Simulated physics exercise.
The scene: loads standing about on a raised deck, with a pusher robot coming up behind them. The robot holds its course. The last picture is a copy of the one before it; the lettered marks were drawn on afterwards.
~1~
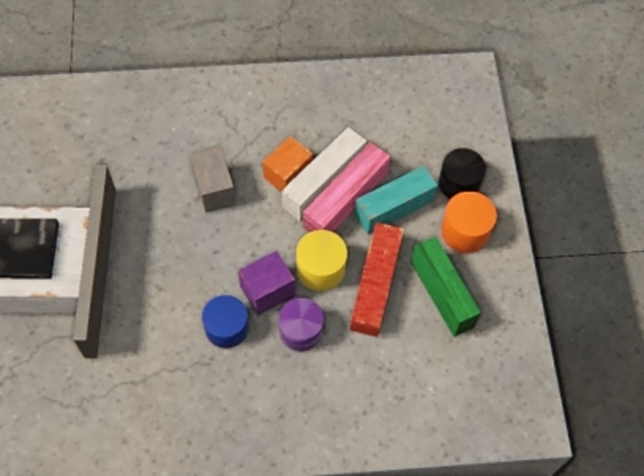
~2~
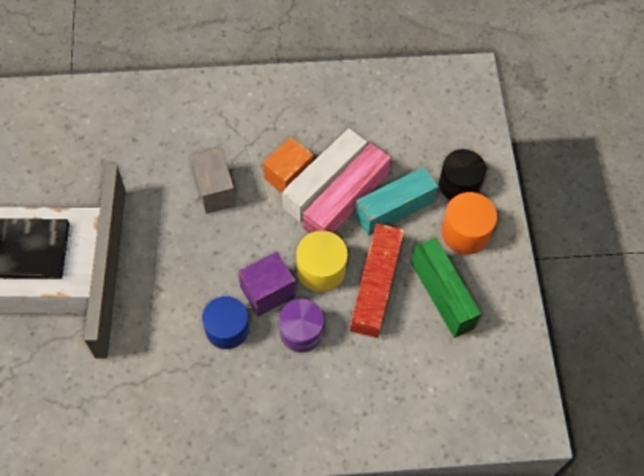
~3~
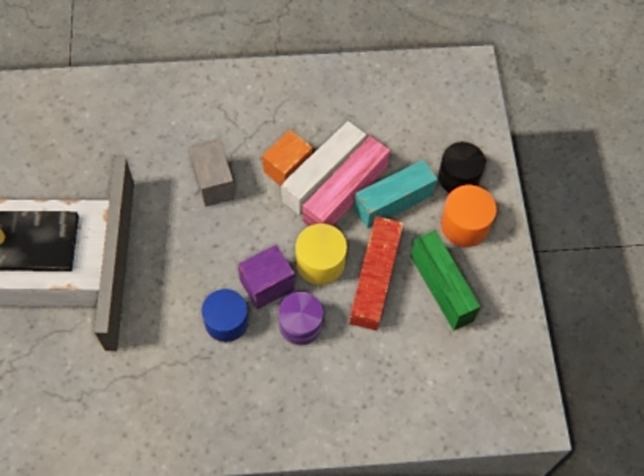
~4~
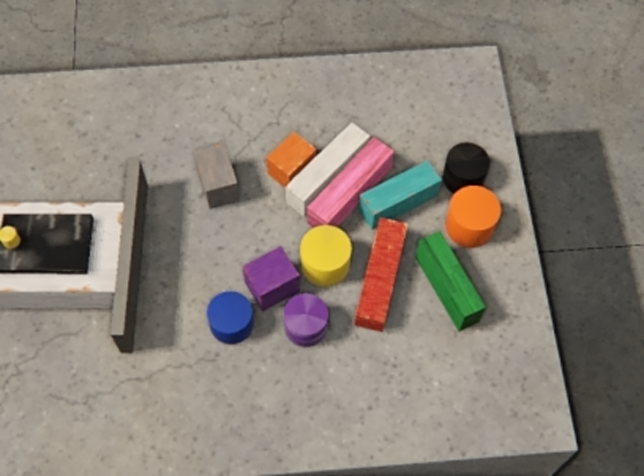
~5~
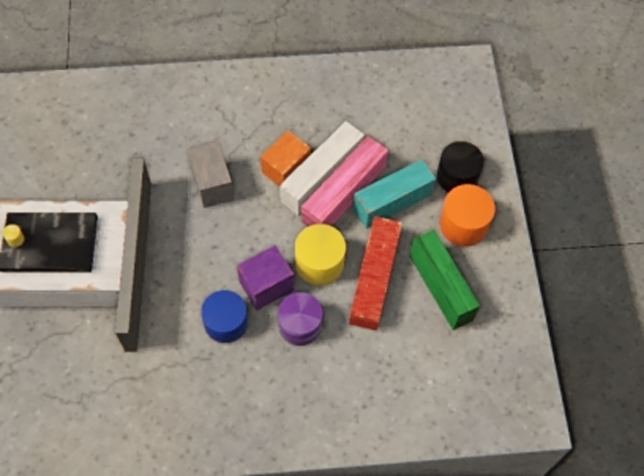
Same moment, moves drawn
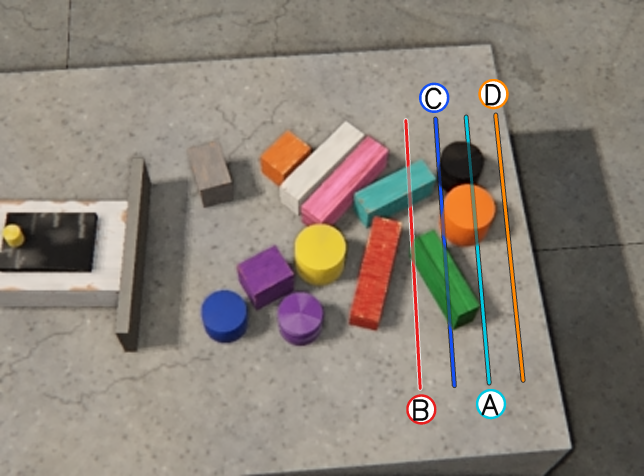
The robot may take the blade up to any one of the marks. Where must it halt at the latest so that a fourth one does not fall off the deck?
Line C.
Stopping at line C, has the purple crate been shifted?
Yes.
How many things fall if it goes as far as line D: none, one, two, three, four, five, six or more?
In all, six or more.
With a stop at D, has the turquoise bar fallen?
Yes.
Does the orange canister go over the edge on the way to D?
Yes.
On the marked copy, A at (477, 241); B at (413, 246); C at (444, 243); D at (509, 239).
Taking C. A third of the way, robot (171, 234); purple canister (317, 323); orange crate (309, 152).
Two thirds of the way, robot (285, 226); black canister (487, 166); orange canister (495, 217).
When it is over, robot (372, 220); turquoise bar over the edge; orange canister over the edge; three fallen.
As for the rest, A drops five; B is within the limit but short; D drops nine.
